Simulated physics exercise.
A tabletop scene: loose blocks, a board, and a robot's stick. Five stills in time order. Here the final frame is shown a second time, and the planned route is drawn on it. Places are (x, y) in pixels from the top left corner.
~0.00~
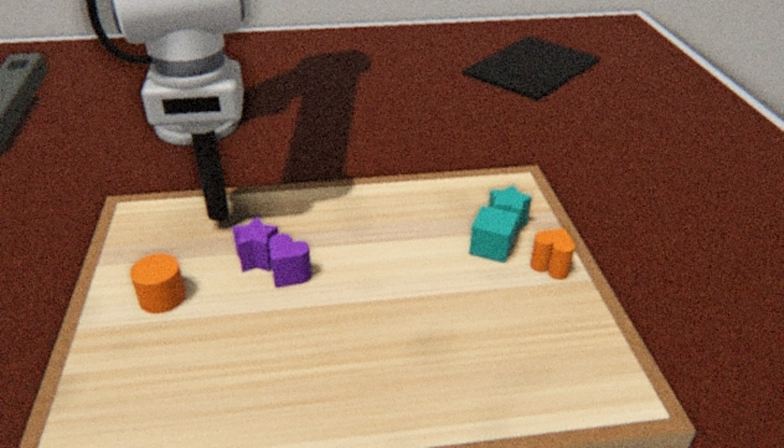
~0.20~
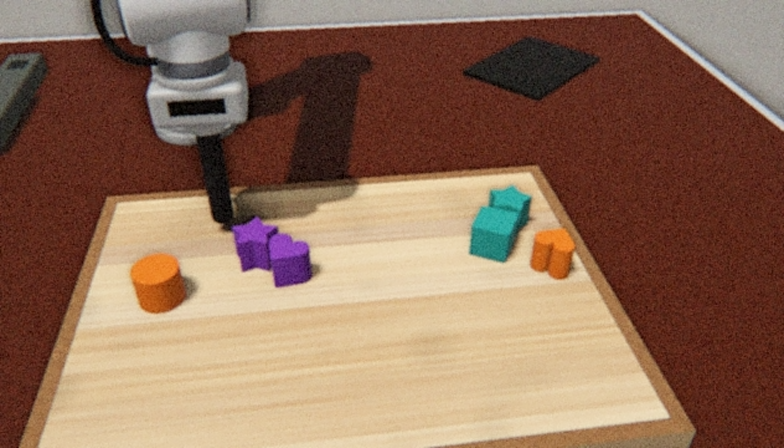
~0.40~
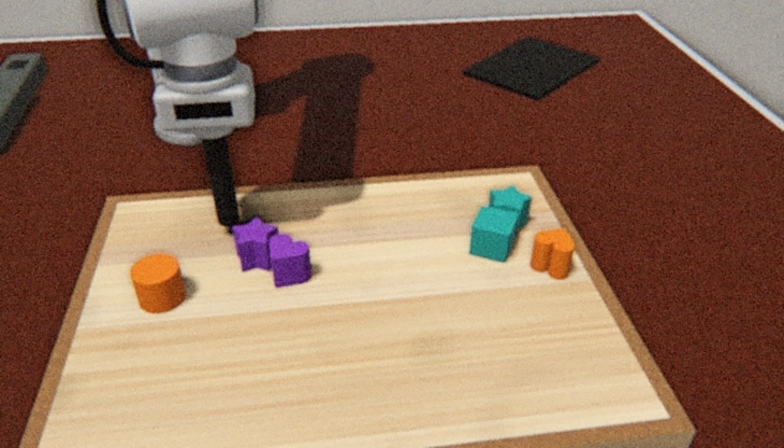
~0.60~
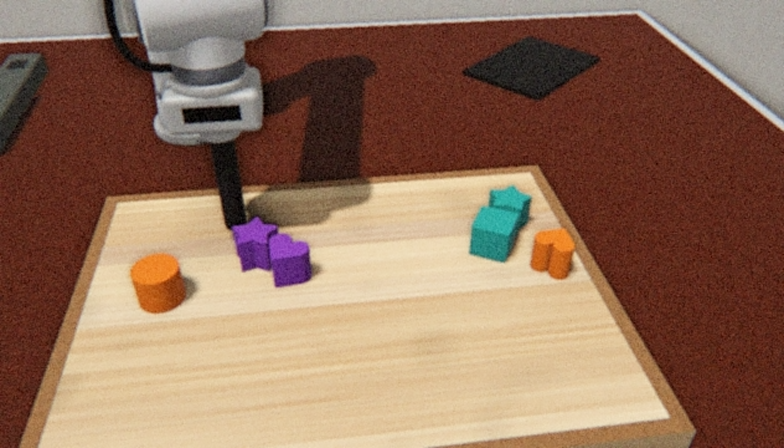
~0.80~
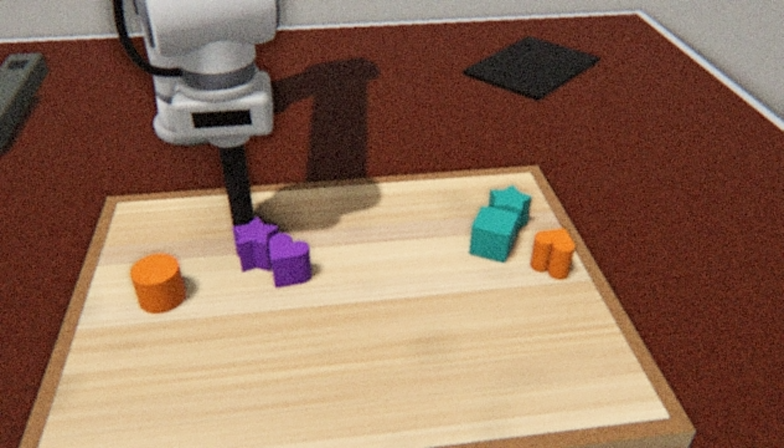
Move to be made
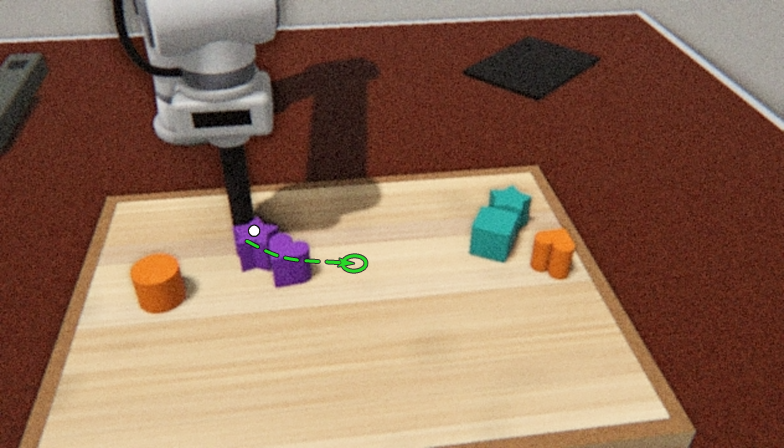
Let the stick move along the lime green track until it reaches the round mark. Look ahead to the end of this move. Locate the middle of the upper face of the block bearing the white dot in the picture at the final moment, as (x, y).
The centre of its top will be at (294, 248).
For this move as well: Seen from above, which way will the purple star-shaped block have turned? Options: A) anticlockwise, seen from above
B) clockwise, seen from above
It's B.
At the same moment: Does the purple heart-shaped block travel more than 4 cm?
Yes, that is what happens.
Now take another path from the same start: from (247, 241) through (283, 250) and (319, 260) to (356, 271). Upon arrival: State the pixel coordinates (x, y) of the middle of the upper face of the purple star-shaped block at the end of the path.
It comes to (270, 237).
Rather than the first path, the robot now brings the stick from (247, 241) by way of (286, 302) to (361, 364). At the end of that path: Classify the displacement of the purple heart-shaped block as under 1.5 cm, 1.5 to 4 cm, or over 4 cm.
Goes over 4 cm.
The drawn path runs from (247, 241) by way of (276, 255) and (314, 261) to (354, 263); the dot is on the purple star-shaped block.
On the path given first. One third of the way, stick (276, 245); purple star-shaped block (275, 243), turned 25° clockwise; purple heart-shaped block (300, 261).
Two thirds of the way, stick (315, 251); purple star-shaped block (294, 248), turned 60° clockwise; purple heart-shaped block (307, 275), turned 25° clockwise.
At the end, stick (354, 253); purple star-shaped block (294, 248), turned 65° clockwise; purple heart-shaped block (307, 275), turned 20° clockwise.
